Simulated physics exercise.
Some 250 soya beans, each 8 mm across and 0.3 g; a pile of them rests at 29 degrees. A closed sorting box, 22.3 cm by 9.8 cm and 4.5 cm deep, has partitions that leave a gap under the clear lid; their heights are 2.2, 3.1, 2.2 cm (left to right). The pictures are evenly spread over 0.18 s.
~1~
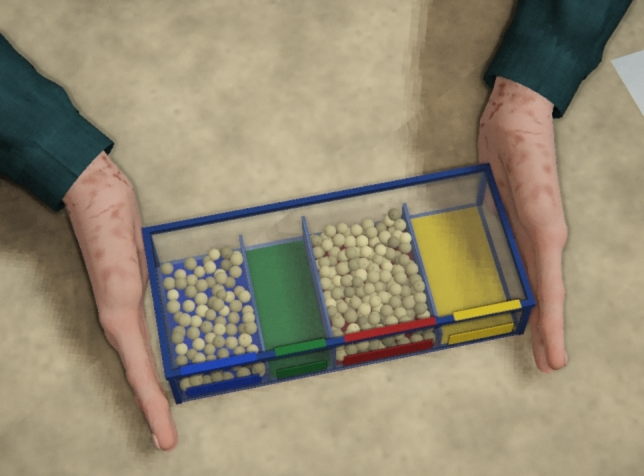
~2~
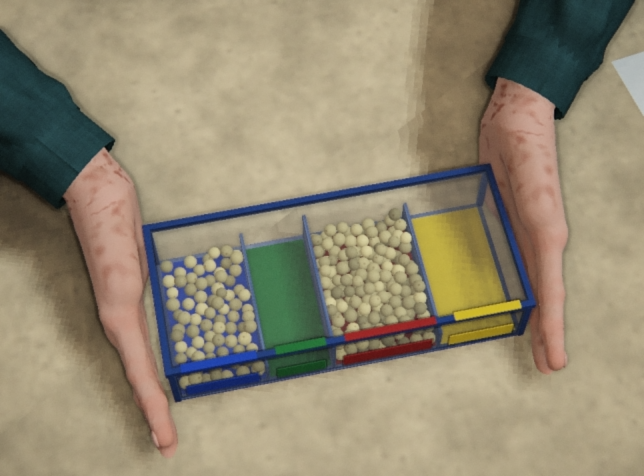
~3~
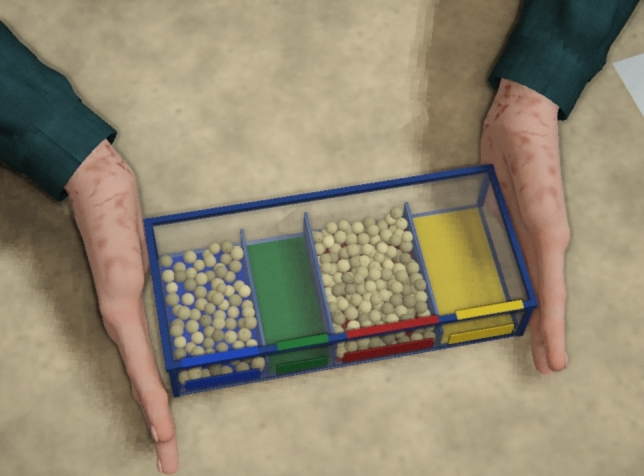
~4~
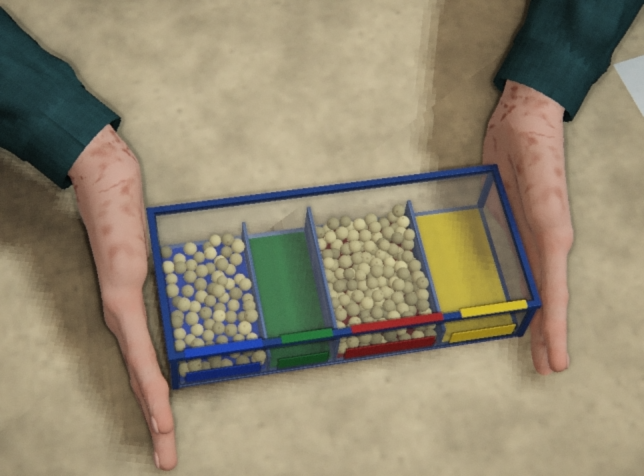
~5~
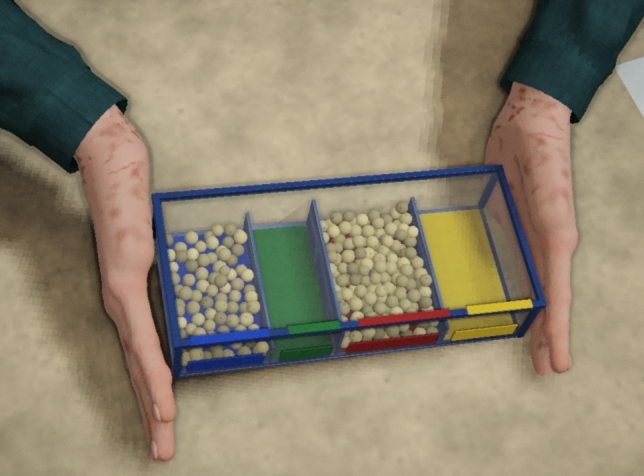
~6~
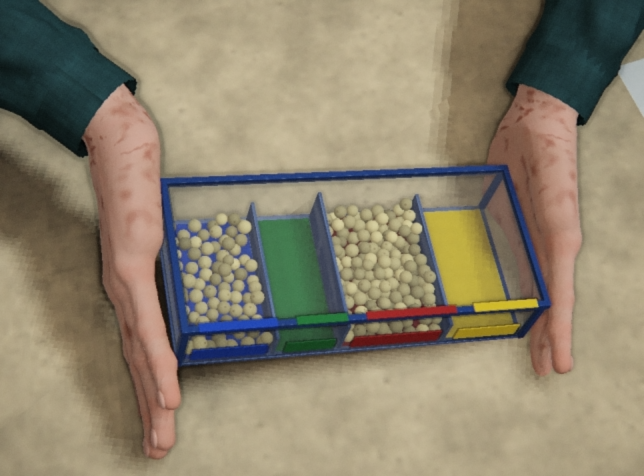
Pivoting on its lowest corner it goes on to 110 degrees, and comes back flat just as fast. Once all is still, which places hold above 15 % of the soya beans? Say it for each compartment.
Red under, blue under, green under, yellow over.
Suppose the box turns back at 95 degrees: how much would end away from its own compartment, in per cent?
About 85 per cent.
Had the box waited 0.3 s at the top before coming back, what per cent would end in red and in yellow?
Red 0, yellow 95.
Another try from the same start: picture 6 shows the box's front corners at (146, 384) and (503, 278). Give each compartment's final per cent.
Red 50, blue 45, green 5, yellow 0.
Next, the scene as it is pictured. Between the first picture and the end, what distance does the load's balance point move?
Some 9.5 cm.
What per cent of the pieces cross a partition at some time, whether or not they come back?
Some 100 per cent.
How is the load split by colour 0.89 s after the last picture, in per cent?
Red 30, blue 15, green 15, yellow 45.
Then, 0.89 s after the last picture, tilt 110 degrees; red 30 %, blue 15 %, green 15 %, yellow 45 %.
Then, 1.49 s after the last picture, tilt 50 degrees; green 5 %, yellow 95 %.
Then, 2.13 s after the last picture, tilt 0 degrees; green 5 %, yellow 95 %.
In the end, red 0 %, blue 0 %, green 5 %, yellow 95 %.
